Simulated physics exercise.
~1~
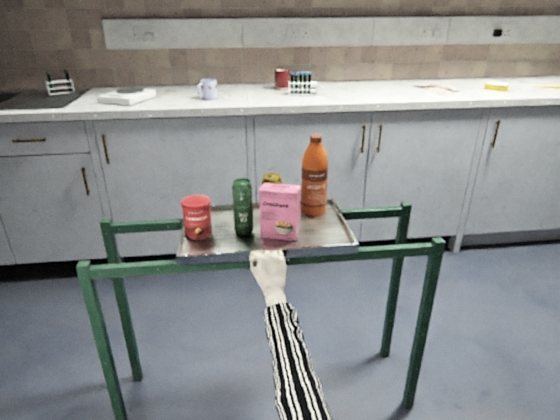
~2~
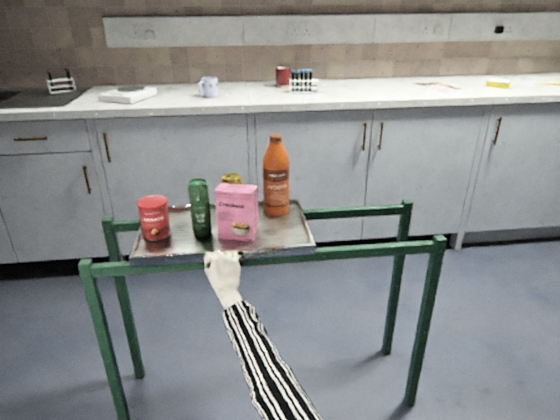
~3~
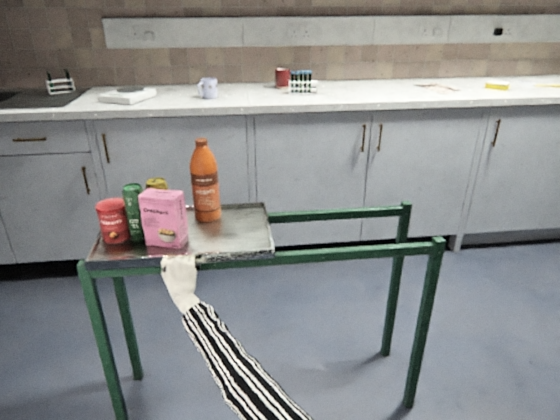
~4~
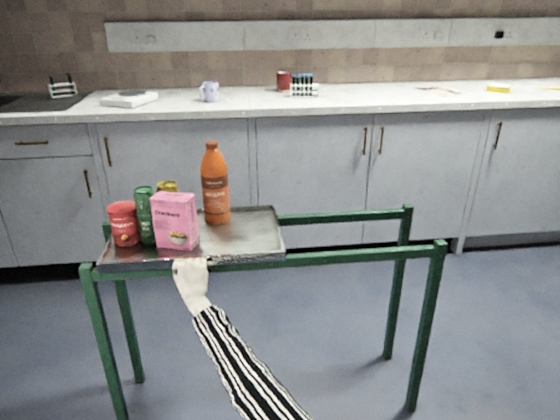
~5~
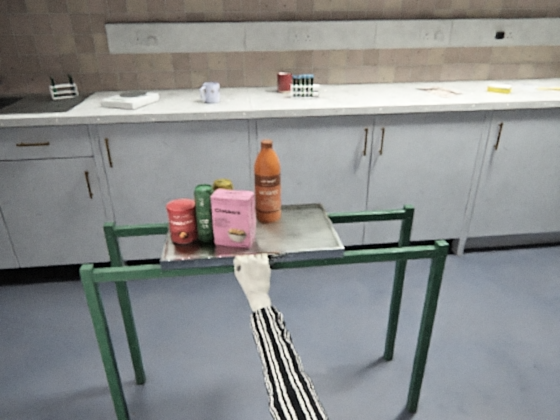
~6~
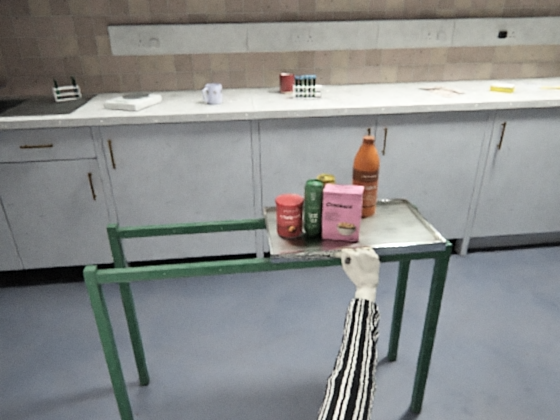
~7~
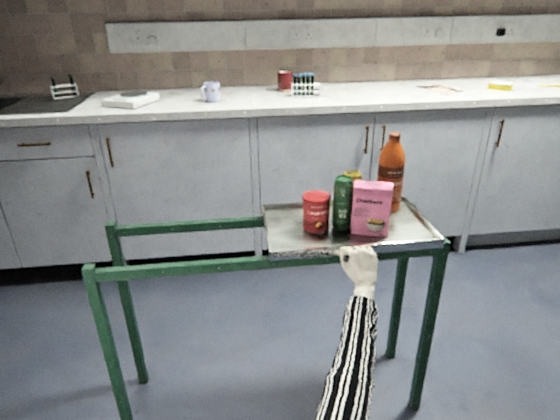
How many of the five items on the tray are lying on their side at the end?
None of them are. The yellow can, red tin, green can, pink packet and orange bottle are all still standing upright.
A hand in a striped sleeve slid a tray of groceries left along green rails to the end, then back right to the far end, where all five items finished still upright, with the red tin shifted from its original spot on the tray.
